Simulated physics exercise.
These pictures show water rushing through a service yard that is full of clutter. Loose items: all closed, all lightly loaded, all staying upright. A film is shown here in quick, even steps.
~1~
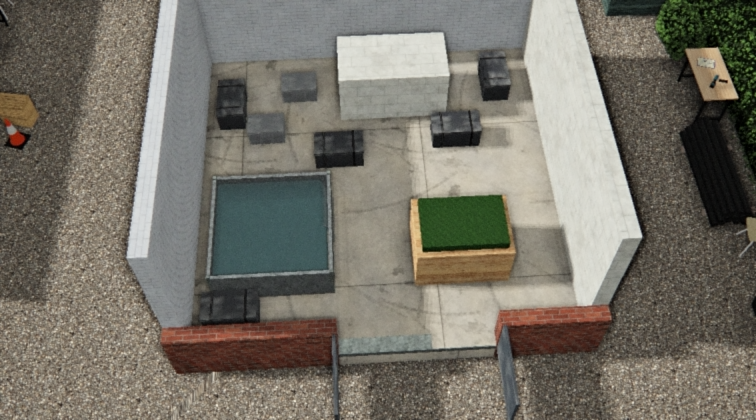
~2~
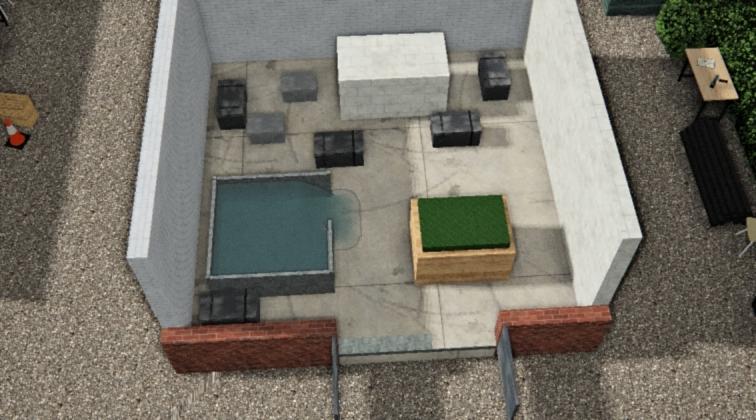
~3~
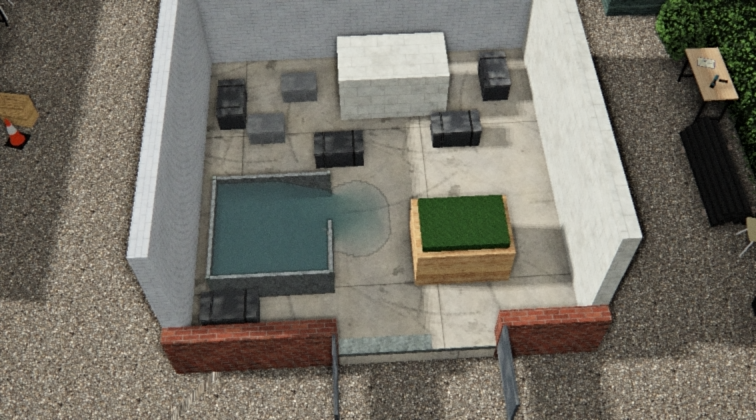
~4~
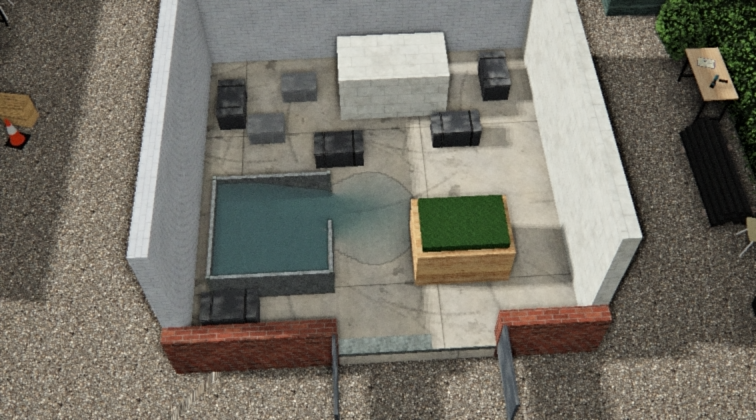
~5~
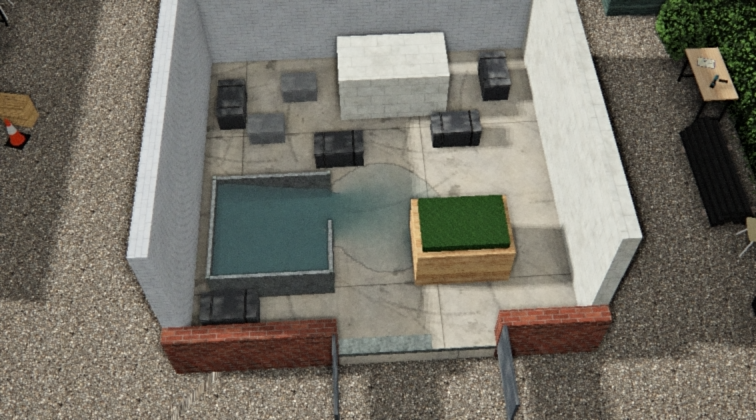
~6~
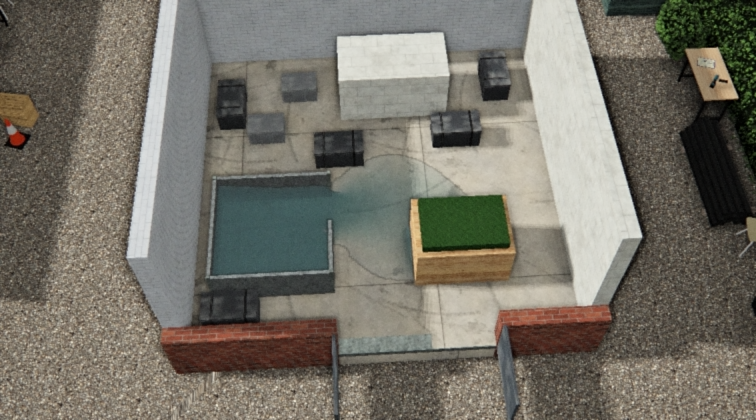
Water poured out through the right side of a square pool in a walled yard and spread in a thin, widening sheet toward the grass-topped planter, while the dark trunks around it stayed still.
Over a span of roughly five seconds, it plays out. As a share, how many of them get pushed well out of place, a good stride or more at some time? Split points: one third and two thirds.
The result is a share beneath one third.
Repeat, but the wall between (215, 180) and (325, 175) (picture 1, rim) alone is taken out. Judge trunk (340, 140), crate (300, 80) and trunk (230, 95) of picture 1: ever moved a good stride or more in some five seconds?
Taking them in order, displaced that much, displaced that much, displaced that much.
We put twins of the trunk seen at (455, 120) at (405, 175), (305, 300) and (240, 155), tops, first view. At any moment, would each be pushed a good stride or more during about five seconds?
Here's how it goes: Sent far off, never gets far, and lastly never gets far.
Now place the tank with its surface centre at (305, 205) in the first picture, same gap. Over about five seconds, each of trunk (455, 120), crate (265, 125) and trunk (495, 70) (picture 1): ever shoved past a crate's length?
The first: Travelled far enough; the second: Did not travel far; the third: Travelled far enough.
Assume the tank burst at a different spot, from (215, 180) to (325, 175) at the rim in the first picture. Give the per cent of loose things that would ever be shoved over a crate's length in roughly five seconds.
I'd say near 70 %.
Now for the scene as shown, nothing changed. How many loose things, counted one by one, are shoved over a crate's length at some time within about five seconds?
That adds up to 2.
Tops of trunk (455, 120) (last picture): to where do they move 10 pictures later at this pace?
Near (480, 102).
A moment on, 0 of 7 are well off their spots; 0 afloat.
Next, 1 of 7 are well off their spots; 0 afloat.
Later, 1 of 7 are well off their spots; 2 afloat.
In the end, 2 of 7 are well off their spots, and 2 have been at some point; 2 afloat.
